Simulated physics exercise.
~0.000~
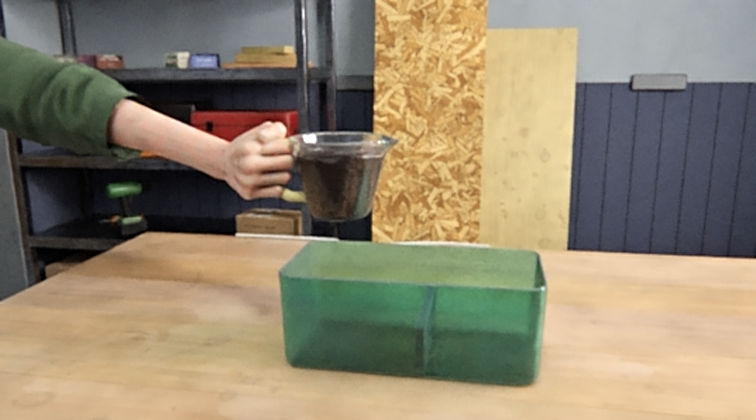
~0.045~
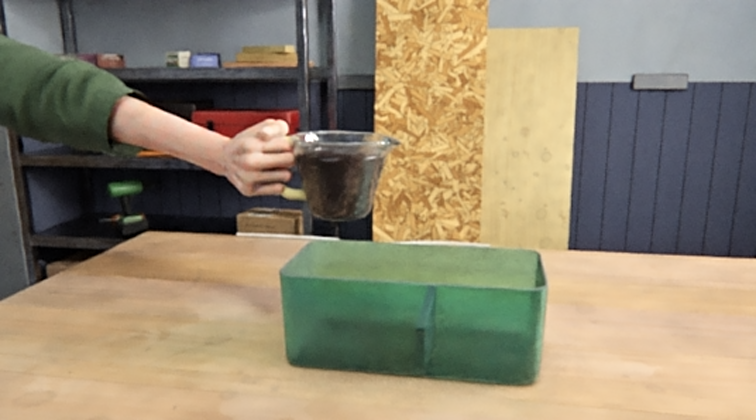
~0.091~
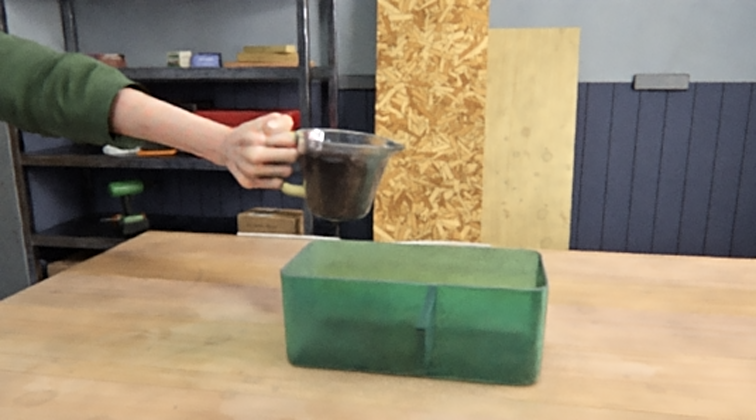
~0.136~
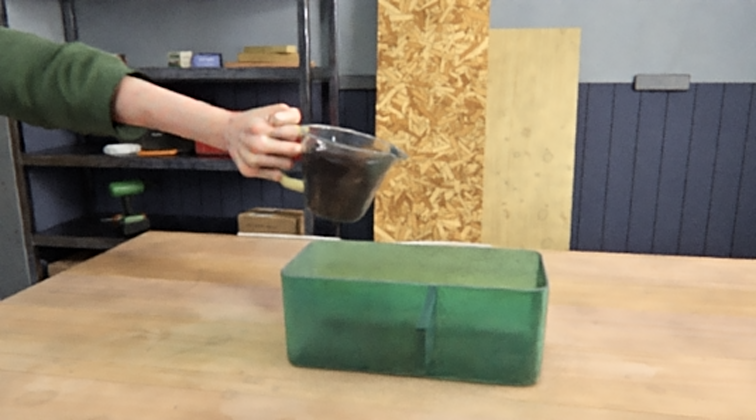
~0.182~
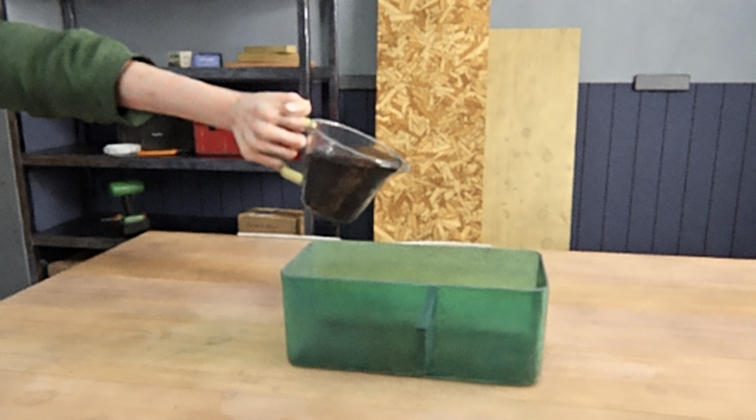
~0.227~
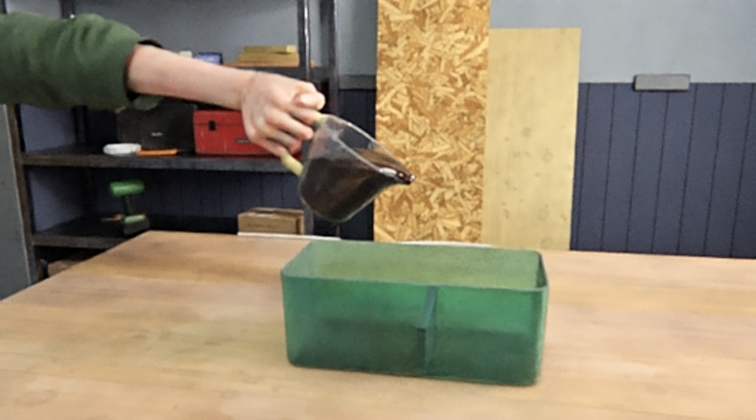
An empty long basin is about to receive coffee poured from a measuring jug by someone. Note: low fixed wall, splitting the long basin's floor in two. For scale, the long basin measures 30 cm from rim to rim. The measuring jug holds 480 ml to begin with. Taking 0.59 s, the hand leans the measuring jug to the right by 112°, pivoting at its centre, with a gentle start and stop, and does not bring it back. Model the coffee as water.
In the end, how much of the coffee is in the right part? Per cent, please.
Roughly 40 percent is in the right part.
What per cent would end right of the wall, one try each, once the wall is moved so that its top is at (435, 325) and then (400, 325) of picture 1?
40 % and 75 %.
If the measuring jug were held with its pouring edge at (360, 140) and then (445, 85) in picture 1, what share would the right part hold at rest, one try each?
5 per cent first, 80 per cent second.
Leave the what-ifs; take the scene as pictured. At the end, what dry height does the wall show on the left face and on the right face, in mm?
Near 44 mm for the left and near 46 mm for the right.
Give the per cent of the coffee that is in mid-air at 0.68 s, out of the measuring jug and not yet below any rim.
Close to 4 %.
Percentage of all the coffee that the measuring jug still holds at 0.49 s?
Fraction remaining: Approx. 24 per cent.
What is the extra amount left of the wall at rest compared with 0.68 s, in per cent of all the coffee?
I'd put it at some 1 percent.
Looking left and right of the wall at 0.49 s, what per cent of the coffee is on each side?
18 left and 38 right, roughly.
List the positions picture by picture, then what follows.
In the first frame, it leans 0°; its right rim is at (400, 141); the coffee meets the walls at (298, 149) and (384, 151); the long basin's rim runs from (295, 258) to (543, 270); the wall's top is at (426, 306).
In the second frame, it leans 2°; its right rim is at (402, 142); the coffee meets the walls at (300, 148) and (385, 151).
In the third frame, it leans 7°; its right rim is at (405, 148); the coffee meets the walls at (303, 146) and (389, 153).
In the fourth frame, it leans 14°; its right rim is at (409, 157); the coffee meets the walls at (308, 145) and (394, 157).
In the fifth frame, it leans 24°; its right rim is at (411, 170); the coffee meets the walls at (311, 148) and (402, 163).
In the sixth frame, it leans 36°; its right rim is at (411, 184); the coffee meets the walls at (312, 157) and (406, 174); 4 per cent is over the edge.
By 0.49 s the tilt is 104° and 25 per cent is still to pour, 18 is left of the wall and 38 right of it.
By 0.68 s the tilt is 112° and 1 per cent is still to pour, 57 is left of the wall and 38 right of it.
By 0.87 s the tilt is 112° and 0 per cent is still to pour, 58 is left of the wall and 39 right of it.
By 1.09 s the tilt is 112° and 0 per cent is still to pour, 58 is left of the wall and 40 right of it.
At rest 58 per cent lies left of the wall, 40 right of it and 2 outside.
